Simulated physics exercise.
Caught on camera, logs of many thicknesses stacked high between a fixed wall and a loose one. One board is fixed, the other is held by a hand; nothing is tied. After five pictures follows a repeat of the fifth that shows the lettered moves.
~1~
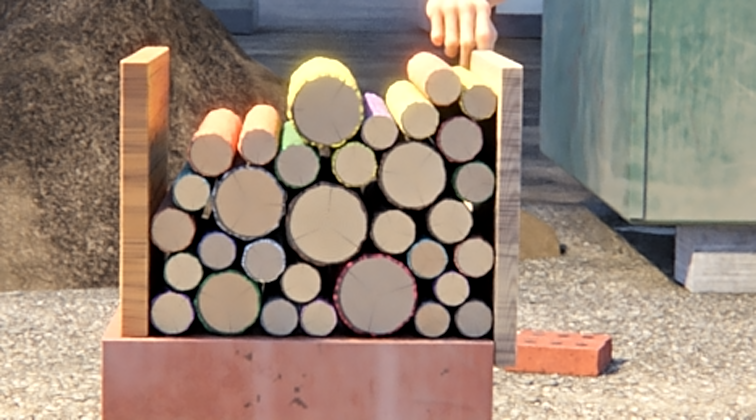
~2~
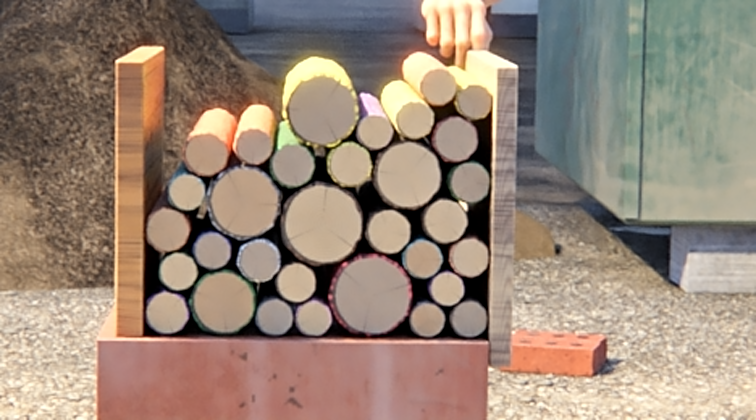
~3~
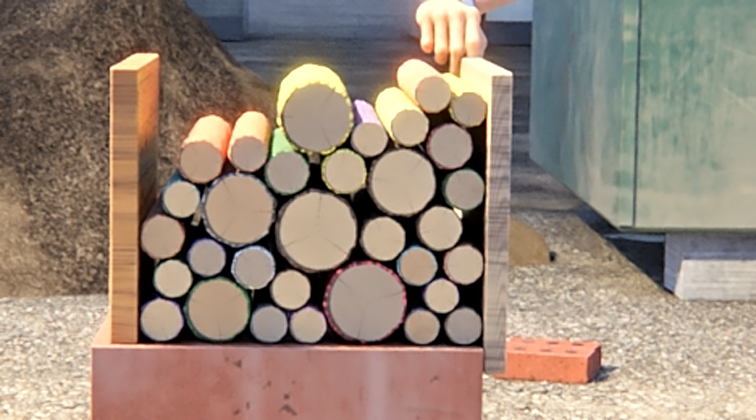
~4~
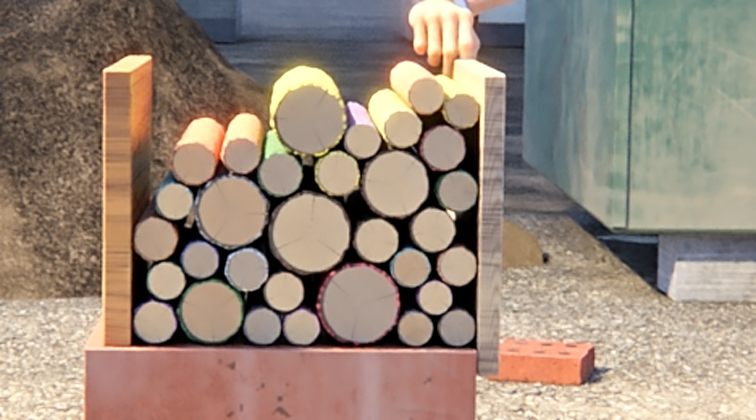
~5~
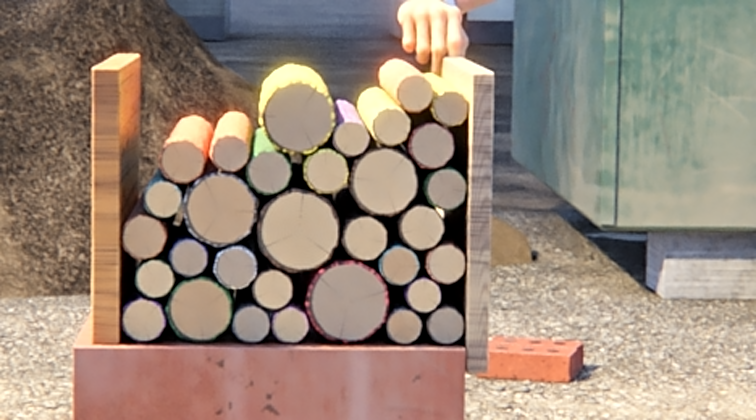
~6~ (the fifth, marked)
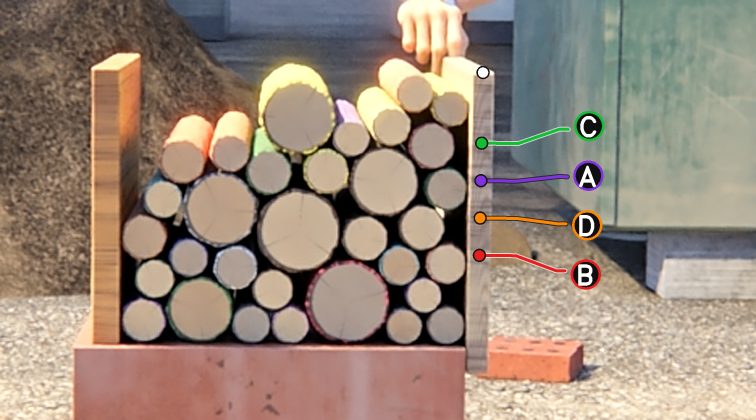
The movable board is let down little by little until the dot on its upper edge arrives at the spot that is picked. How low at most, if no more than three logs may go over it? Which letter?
Down to D.
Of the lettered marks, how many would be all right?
Three of them.
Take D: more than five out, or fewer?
It loses fewer than five.
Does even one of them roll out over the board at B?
At B: Yes.
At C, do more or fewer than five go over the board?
It loses fewer than five.
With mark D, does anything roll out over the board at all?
At D: Yes.
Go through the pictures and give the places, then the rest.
The first frame shows side board (489, 195); a log (172, 314); a log (432, 320).
The second frame shows a log (427, 320); a log (296, 282).
The third frame shows a log (172, 279); a log (162, 237).
The fourth frame shows a log (402, 128); a log (241, 154).
The fifth frame shows side board (461, 202); a log (143, 321); a log (404, 326).
On the marked copy, A at (481, 180); B at (479, 256); C at (482, 143); D at (480, 218); the white dot at (483, 73).
With D. Early on, top of the board (470, 140).
Further on, top of the board (468, 216).
At the end, top of the board (468, 217), two out over the board.
As for the rest, A two out over the board; B four out over the board; C none out over the board.
